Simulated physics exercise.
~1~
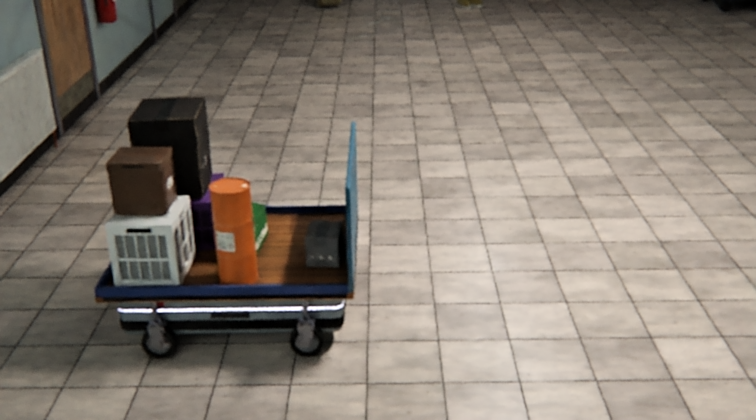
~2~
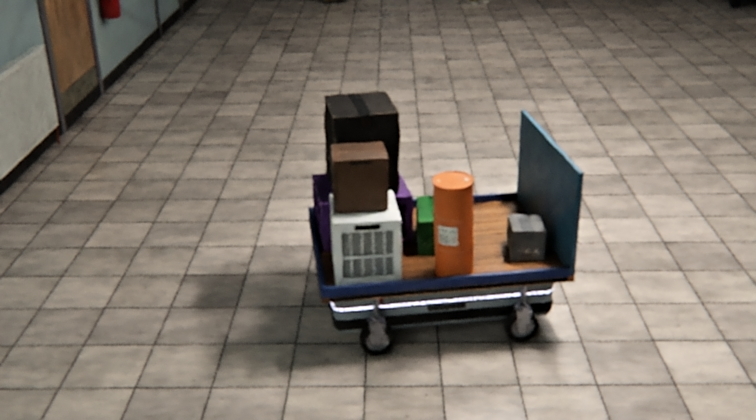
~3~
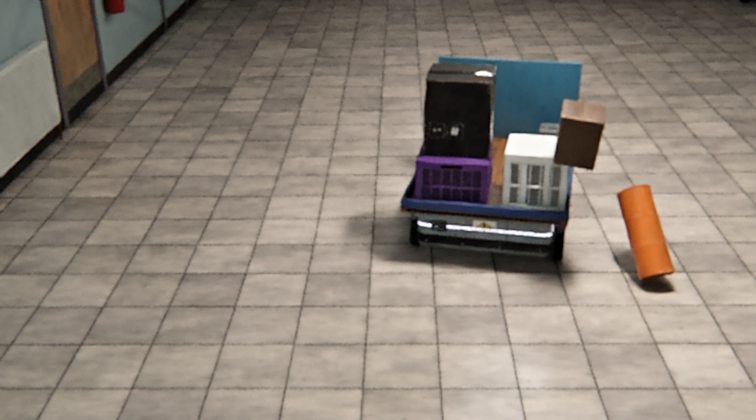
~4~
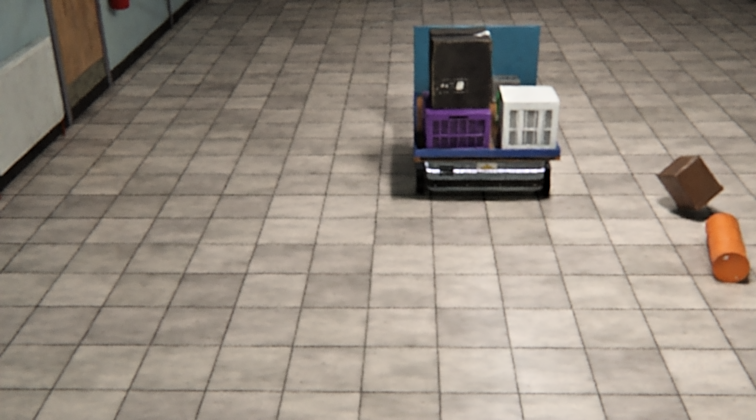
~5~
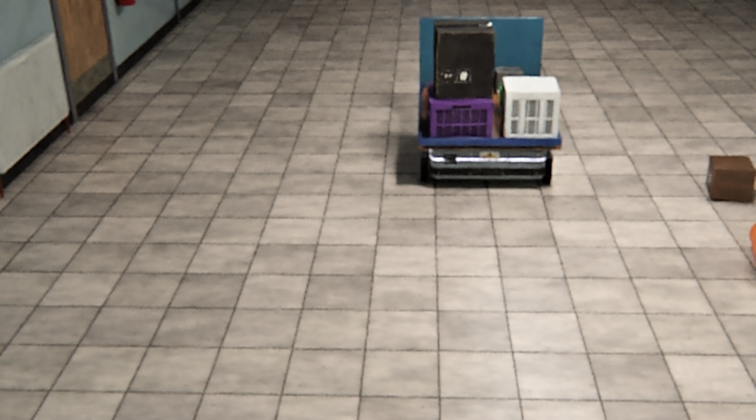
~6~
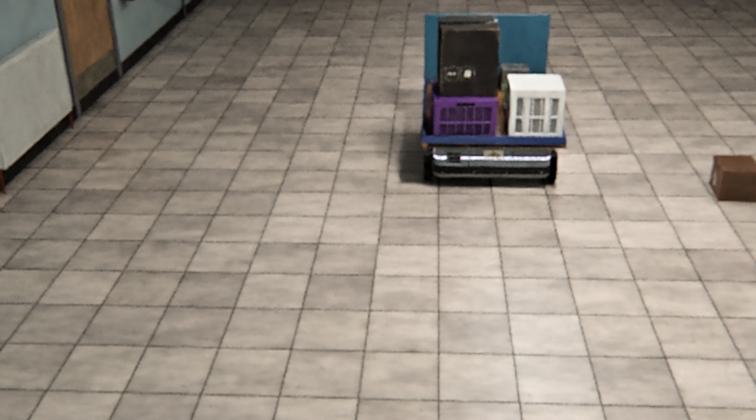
In a tiled corridor seen from above, with a wooden door at the left, a flat cart with a blue upright board at its right end carries a mixed load. A brown box sits on a white crate at the left, near a tall black box and a purple crate, with an orange canister in front and small green and grey parcels behind. The cart rolls right, then swings away from the viewer. The canister and brown box tumble off to the right and land on the floor. The cart stops farther off, still holding the black box and both crates.
